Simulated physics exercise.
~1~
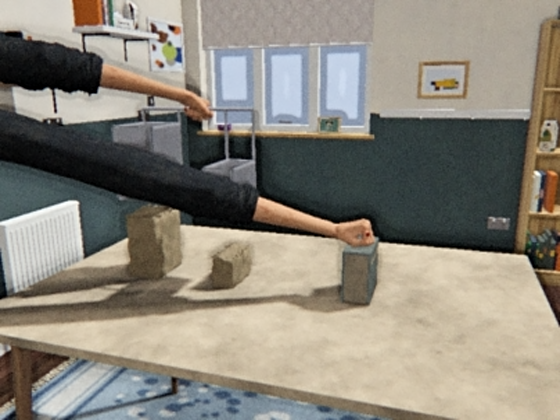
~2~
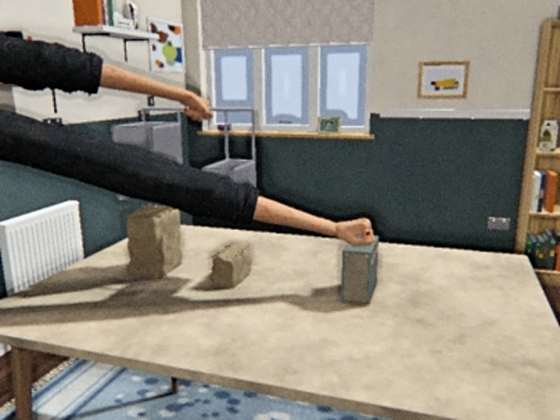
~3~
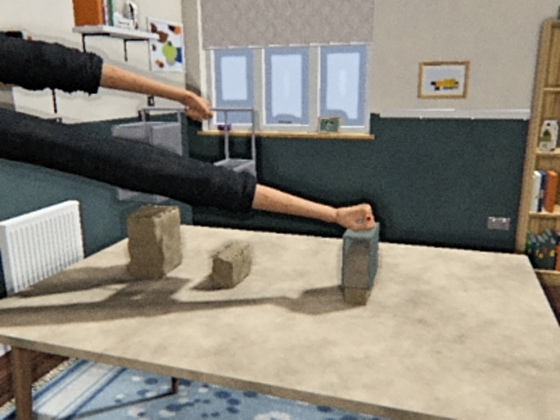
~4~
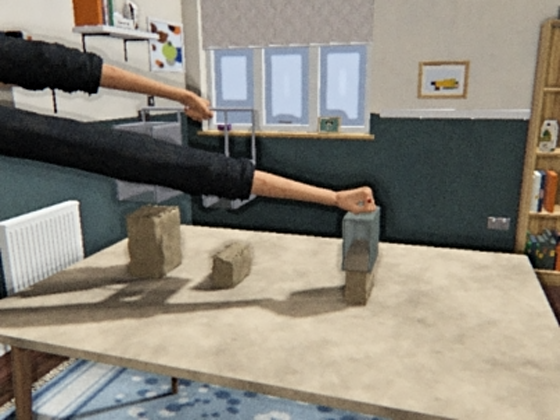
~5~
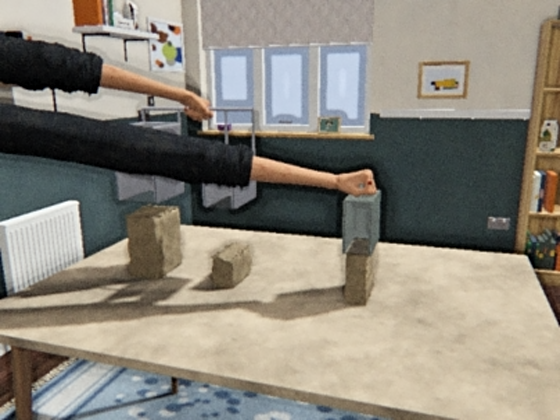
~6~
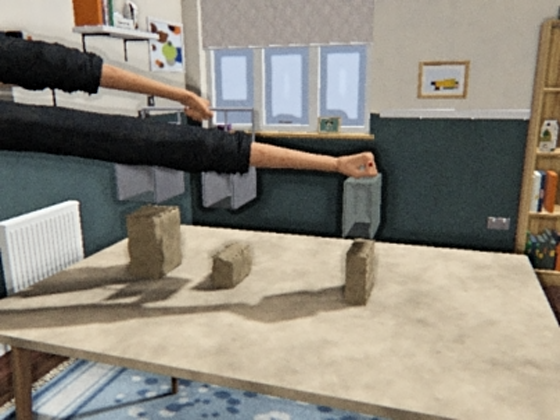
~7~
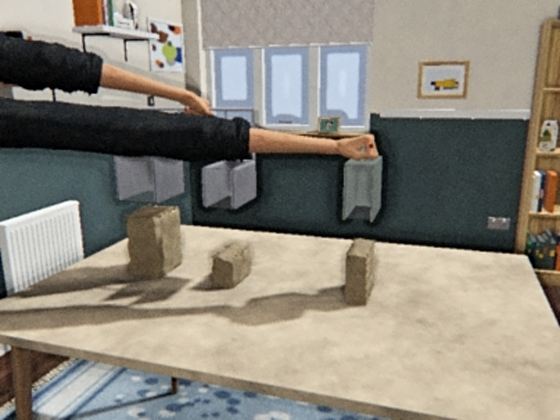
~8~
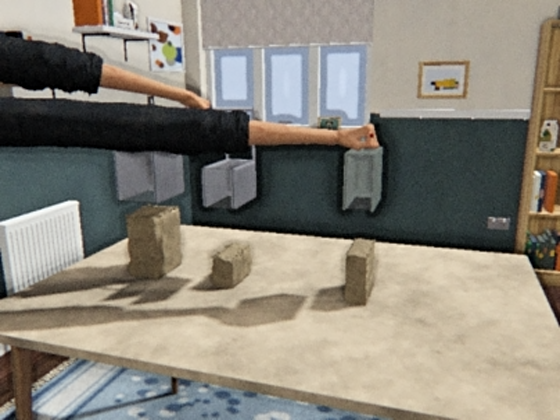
A grey tin gripped by a hand on an outstretched, dark-sleeved arm rises straight up from a table, uncovering a block of brown sand. The tin ends held above the block, which stands upright and nearly whole beside two other sand blocks.
